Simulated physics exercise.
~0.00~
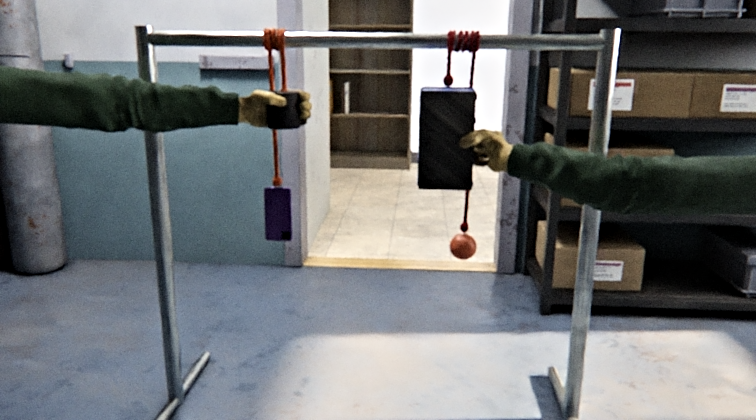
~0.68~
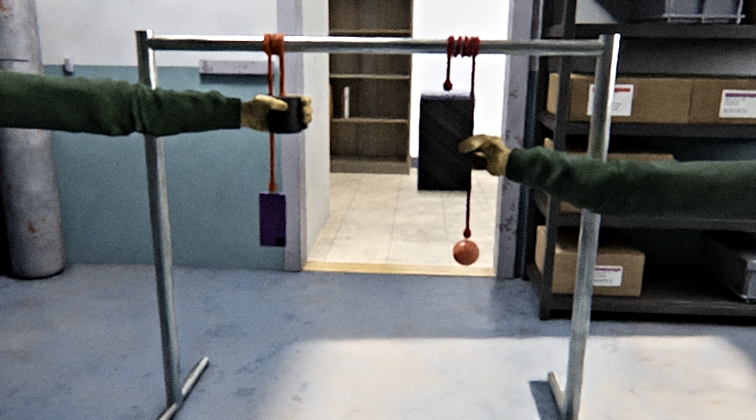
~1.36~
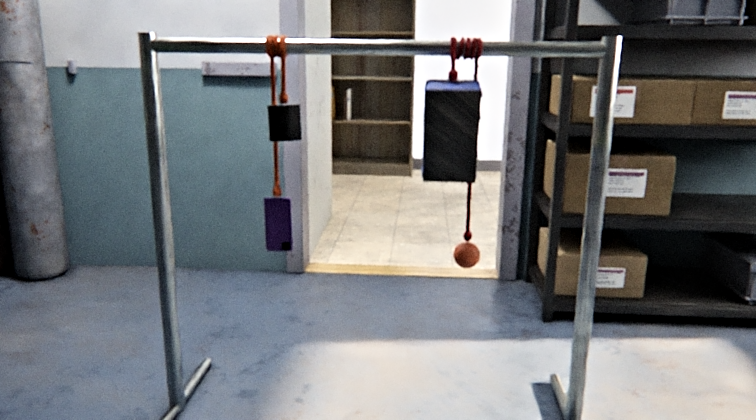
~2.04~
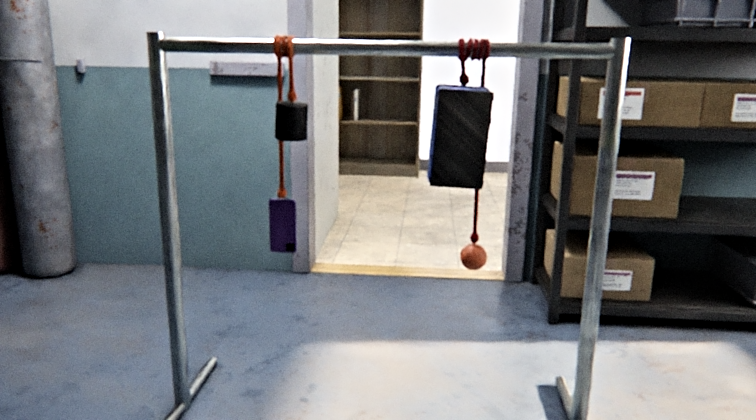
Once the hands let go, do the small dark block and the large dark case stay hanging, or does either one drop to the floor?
Both stay hanging from the rail, with the small dark block and the large dark case held up by their ropes.
In this clip, two gloved hands hold a small dark block and a large dark case on separate ropes looped over a rail, with a purple block and an orange ball hanging opposite. The hands let go and withdraw; the case turns slightly, and everything stays hanging.
